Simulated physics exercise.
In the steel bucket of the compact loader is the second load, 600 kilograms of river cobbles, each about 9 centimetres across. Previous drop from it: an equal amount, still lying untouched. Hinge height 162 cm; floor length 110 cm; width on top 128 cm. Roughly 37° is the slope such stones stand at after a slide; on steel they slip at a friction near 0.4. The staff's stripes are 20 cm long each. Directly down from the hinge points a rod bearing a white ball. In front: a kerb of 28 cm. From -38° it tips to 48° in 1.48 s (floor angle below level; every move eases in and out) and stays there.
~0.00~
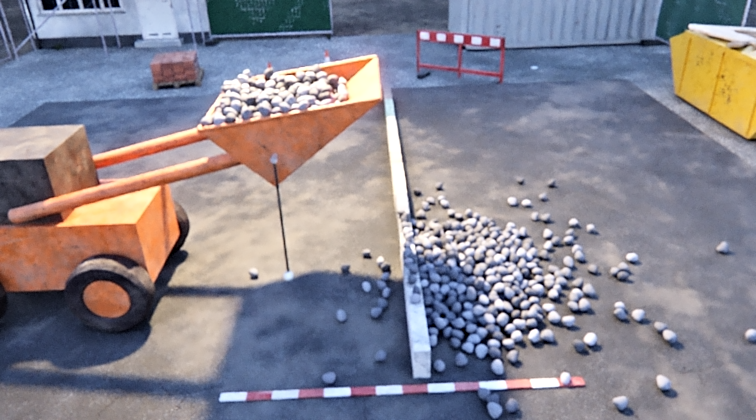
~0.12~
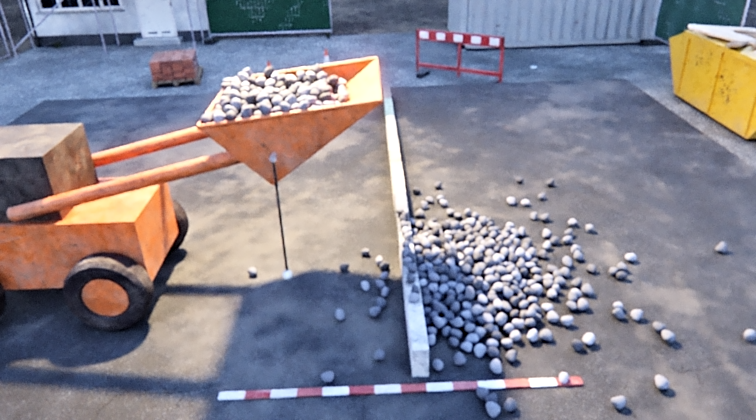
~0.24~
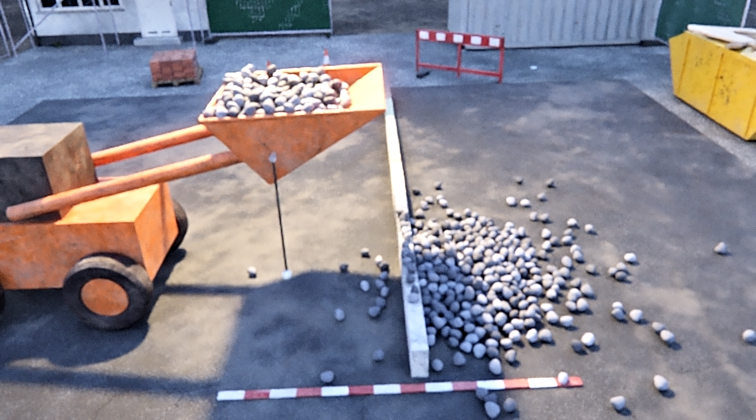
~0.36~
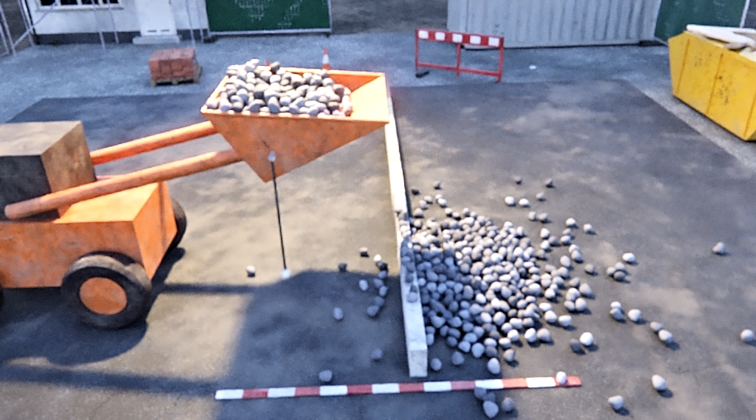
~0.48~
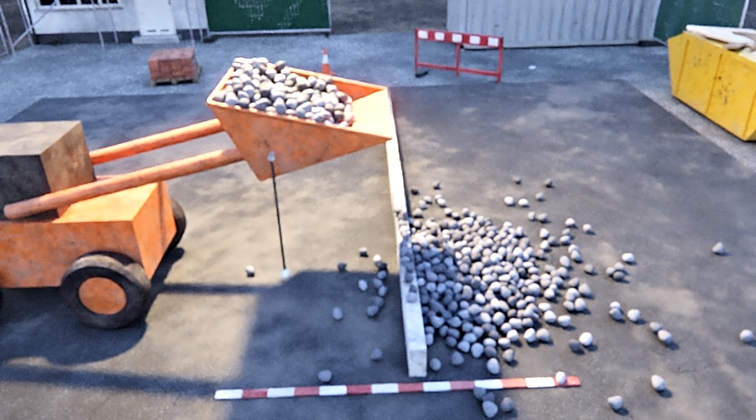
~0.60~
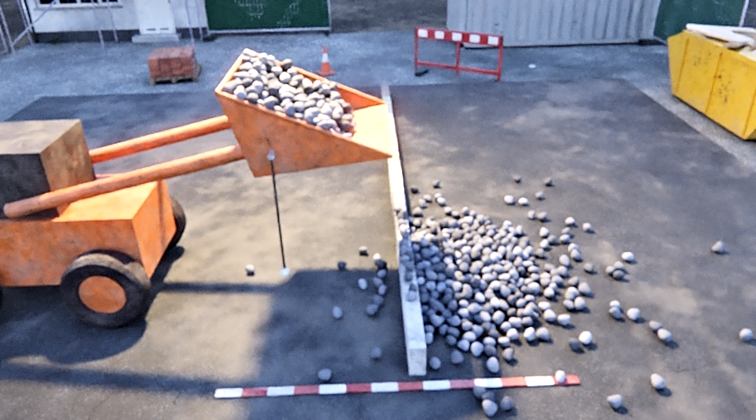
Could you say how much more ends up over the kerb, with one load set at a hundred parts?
I'd put it at 21 parts in every hundred.
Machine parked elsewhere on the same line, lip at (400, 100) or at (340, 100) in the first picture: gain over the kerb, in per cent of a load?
First some 45, then 0 per cent.
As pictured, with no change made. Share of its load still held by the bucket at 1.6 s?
It holds some 25 per cent.
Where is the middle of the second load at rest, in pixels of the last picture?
In the last view, somewhere near (379, 267).
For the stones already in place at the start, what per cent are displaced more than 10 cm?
Estimate: 5 %, roughly.
After 1.1 s the floor is at 35°; in per cent of one load, 97 in the bucket, 9 on this side of the kerb, 94 over the kerb; the foremost stones are at (652, 280).
After 1.6 s the floor is at 48°; in per cent of one load, 27 in the bucket, 76 on this side of the kerb, 97 over the kerb; the foremost stones are at (652, 280).
After 1.9 s the floor is at 48°; in per cent of one load, 1 in the bucket, 88 on this side of the kerb, 111 over the kerb; the foremost stones are at (652, 280).
After 4.7 s the floor is at 48°; in per cent of one load, 0 in the bucket, 85 on this side of the kerb, 115 over the kerb; the foremost stones are at (652, 280). Net gain over the kerb, 21.
